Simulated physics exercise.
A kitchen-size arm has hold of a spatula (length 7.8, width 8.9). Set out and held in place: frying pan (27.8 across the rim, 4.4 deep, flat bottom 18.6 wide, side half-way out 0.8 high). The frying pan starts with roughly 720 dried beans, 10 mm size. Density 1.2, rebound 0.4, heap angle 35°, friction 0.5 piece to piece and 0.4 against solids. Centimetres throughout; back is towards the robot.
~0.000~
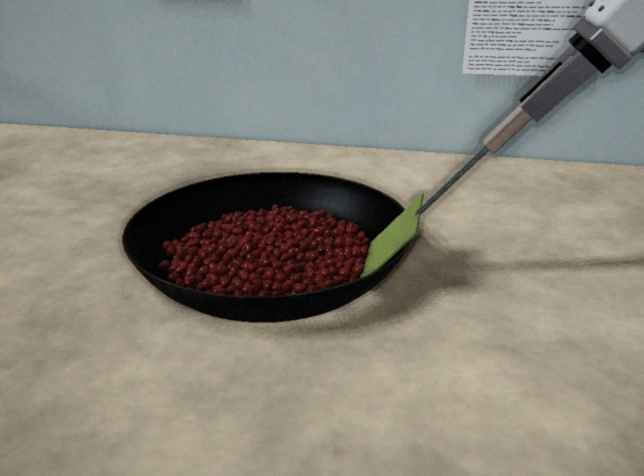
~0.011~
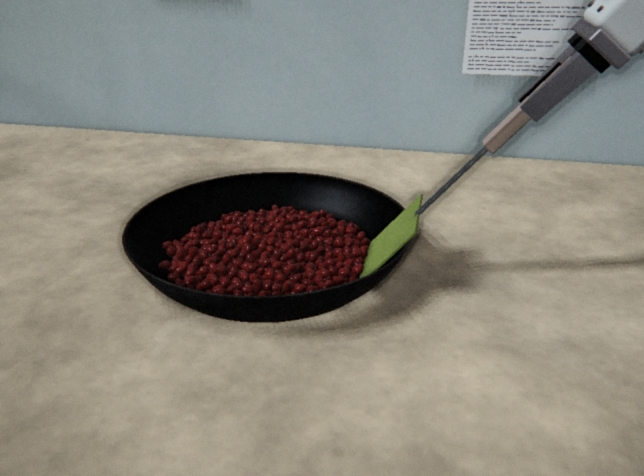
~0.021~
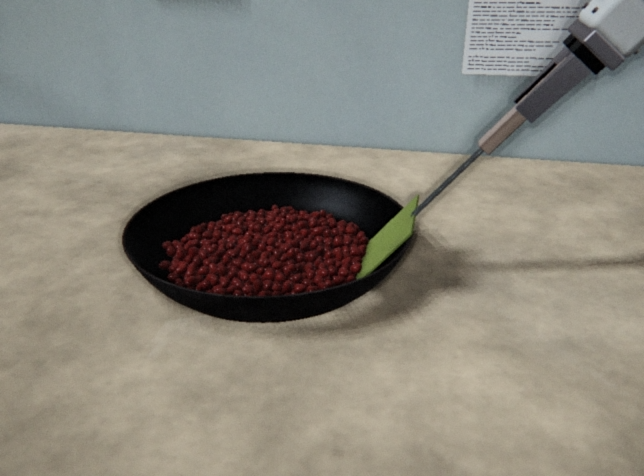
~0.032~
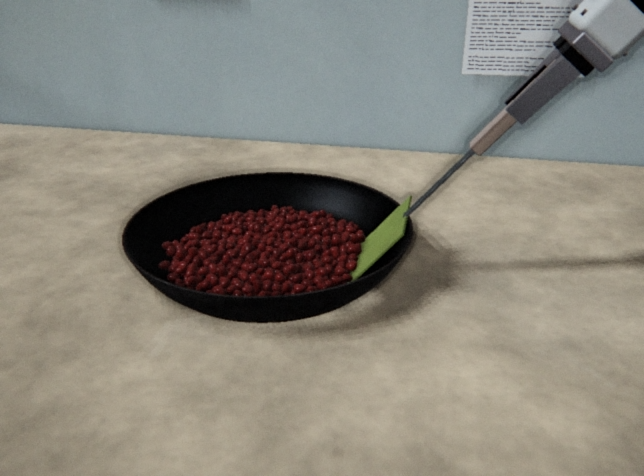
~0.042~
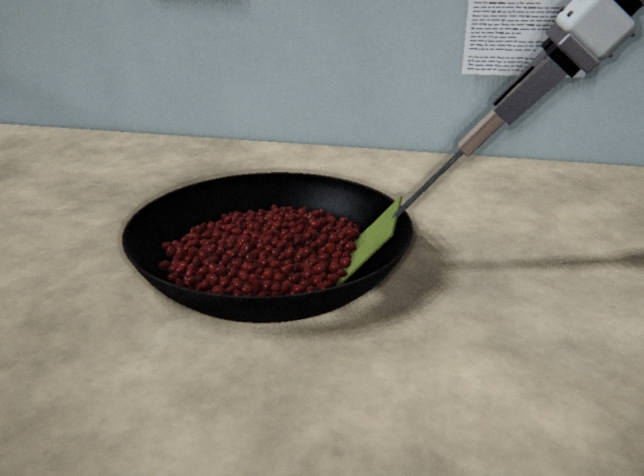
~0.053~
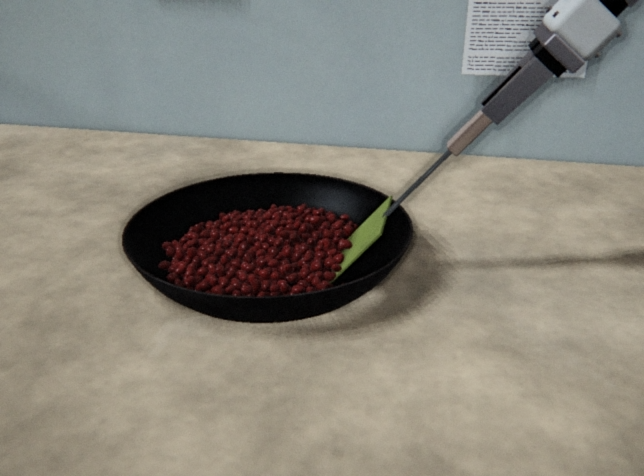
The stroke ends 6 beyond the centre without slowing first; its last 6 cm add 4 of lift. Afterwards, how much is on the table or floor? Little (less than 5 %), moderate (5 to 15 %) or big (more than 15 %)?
Answer: Moderate; 5 to 15 % of the dried beans finish on the table or floor.
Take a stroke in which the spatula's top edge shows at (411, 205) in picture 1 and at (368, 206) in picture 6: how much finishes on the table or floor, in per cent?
About 15 per cent.
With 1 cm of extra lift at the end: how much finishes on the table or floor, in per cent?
About 0 per cent.
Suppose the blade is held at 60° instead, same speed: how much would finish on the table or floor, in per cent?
In that case some 10 per cent.
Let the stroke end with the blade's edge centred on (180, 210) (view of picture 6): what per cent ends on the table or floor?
Some 20 per cent.
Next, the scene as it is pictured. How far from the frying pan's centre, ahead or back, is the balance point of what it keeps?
About 5.0 cm ahead.
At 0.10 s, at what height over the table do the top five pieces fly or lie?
Roughly 6 cm.
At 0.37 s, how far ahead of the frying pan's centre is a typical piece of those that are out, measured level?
Some 22 cm.
By 0.10 s, sloping 51°, highest piece 7 above the table; 718 in the frying pan.
By 0.15 s, sloping 51°, highest piece 7 above the table; 718 in the frying pan.
By 0.37 s, sloping 51°, highest piece 5 above the table; 660 in the frying pan, 55 on the table or floor, 3 on the blade or in flight.
By 1.42 s, sloping 51°, highest piece 5 above the table; 660 in the frying pan, 58 on the table or floor.
Final count, 660 in the frying pan, 58 on the table or floor. That is 8 % on the table or floor.
